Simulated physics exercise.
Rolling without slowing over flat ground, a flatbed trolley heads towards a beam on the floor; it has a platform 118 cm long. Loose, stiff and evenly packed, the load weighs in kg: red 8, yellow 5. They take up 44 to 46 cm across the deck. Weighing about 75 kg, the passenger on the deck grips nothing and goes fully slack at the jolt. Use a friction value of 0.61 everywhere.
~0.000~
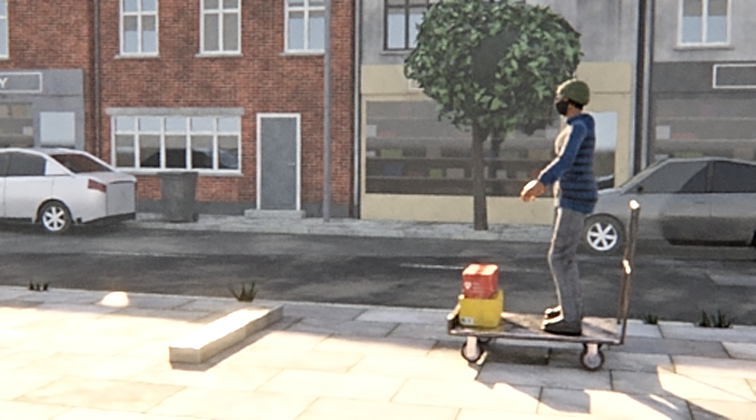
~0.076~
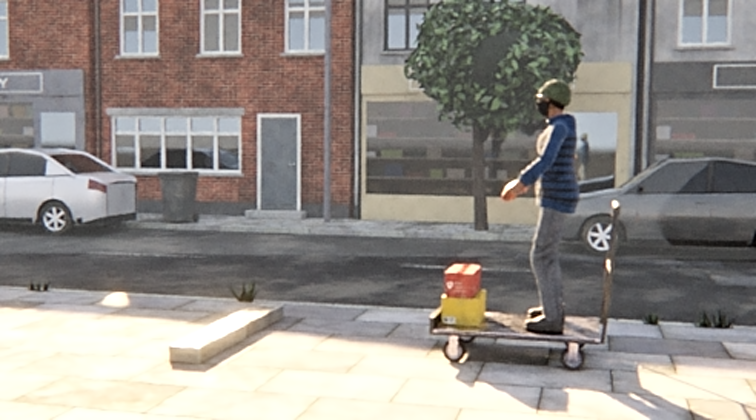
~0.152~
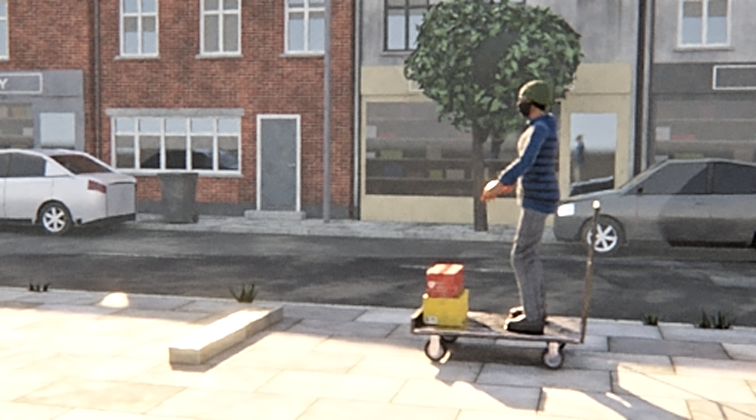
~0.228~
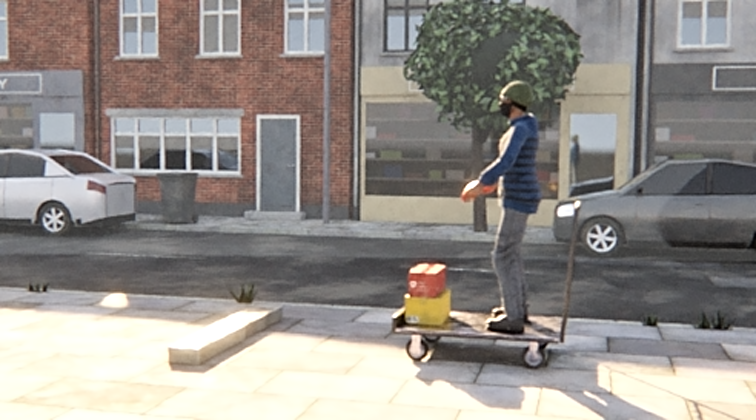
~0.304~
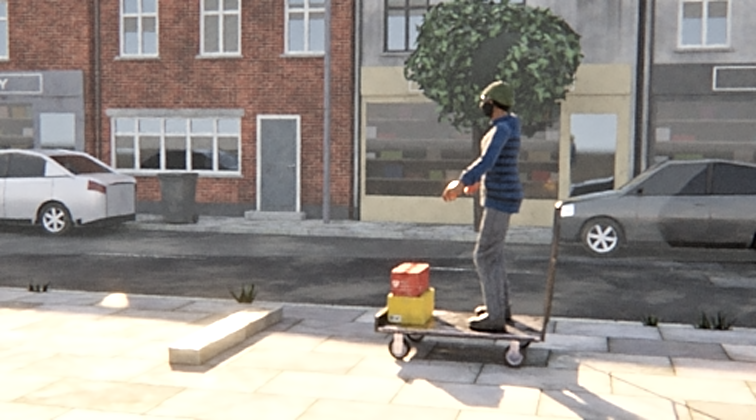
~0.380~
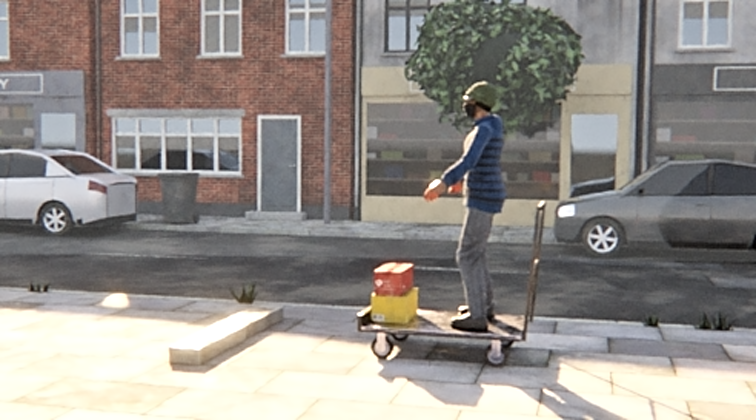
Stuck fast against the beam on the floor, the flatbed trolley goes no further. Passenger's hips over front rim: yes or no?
Yes, over the rim.
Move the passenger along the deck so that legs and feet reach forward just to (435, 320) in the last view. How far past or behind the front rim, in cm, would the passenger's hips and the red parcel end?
The hips would end 40 cm past the front rim and the red one 30 cm past it.
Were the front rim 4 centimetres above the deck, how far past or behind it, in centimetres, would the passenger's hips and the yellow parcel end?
So the hips carry on 70 cm beyond the rim, while the yellow one stops 0 cm short of it.
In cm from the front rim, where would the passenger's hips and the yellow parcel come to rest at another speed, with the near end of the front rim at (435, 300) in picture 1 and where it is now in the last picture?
Hips: 80 cm behind; yellow: 20 cm behind.
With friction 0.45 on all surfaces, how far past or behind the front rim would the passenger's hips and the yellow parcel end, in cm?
You'd see the hips 40 past and the yellow piece 20 behind.
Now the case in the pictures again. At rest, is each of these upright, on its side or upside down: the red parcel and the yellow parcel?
At rest: Red on its side, yellow upright.
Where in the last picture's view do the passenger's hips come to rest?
Around (201, 304).
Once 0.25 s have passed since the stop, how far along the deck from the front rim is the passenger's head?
Some 40 cm behind it.
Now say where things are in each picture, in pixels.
In the first picture, hips (576, 196), red parcel (481, 282), rim corner (449, 330); 181 cm still to roll.
In the second picture, hips (558, 196), red parcel (463, 281), rim corner (431, 329); 167 cm still to roll.
In the third picture, hips (539, 196), red parcel (445, 281), rim corner (412, 329); 154 cm still to roll.
In the fourth picture, hips (520, 196), red parcel (428, 281), rim corner (394, 328); 140 cm still to roll.
In the fifth picture, hips (502, 196), red parcel (411, 280), rim corner (376, 327); 126 cm still to roll.
In the sixth picture, hips (485, 196), red parcel (394, 279), rim corner (359, 327); 113 cm still to roll. Speed about 1.8 m/s.
Impact comes at 1.01 s.
After 1.56 s the passenger's hips are 28 cm behind the rim, near (270, 226) in the last picture's view.
After 2.01 s the passenger's hips are 33 cm past the rim, near (200, 276) in the last picture's view.
At rest, 3.6 s, past the rim, red parcel and the passenger's hips; behind it, yellow parcel.
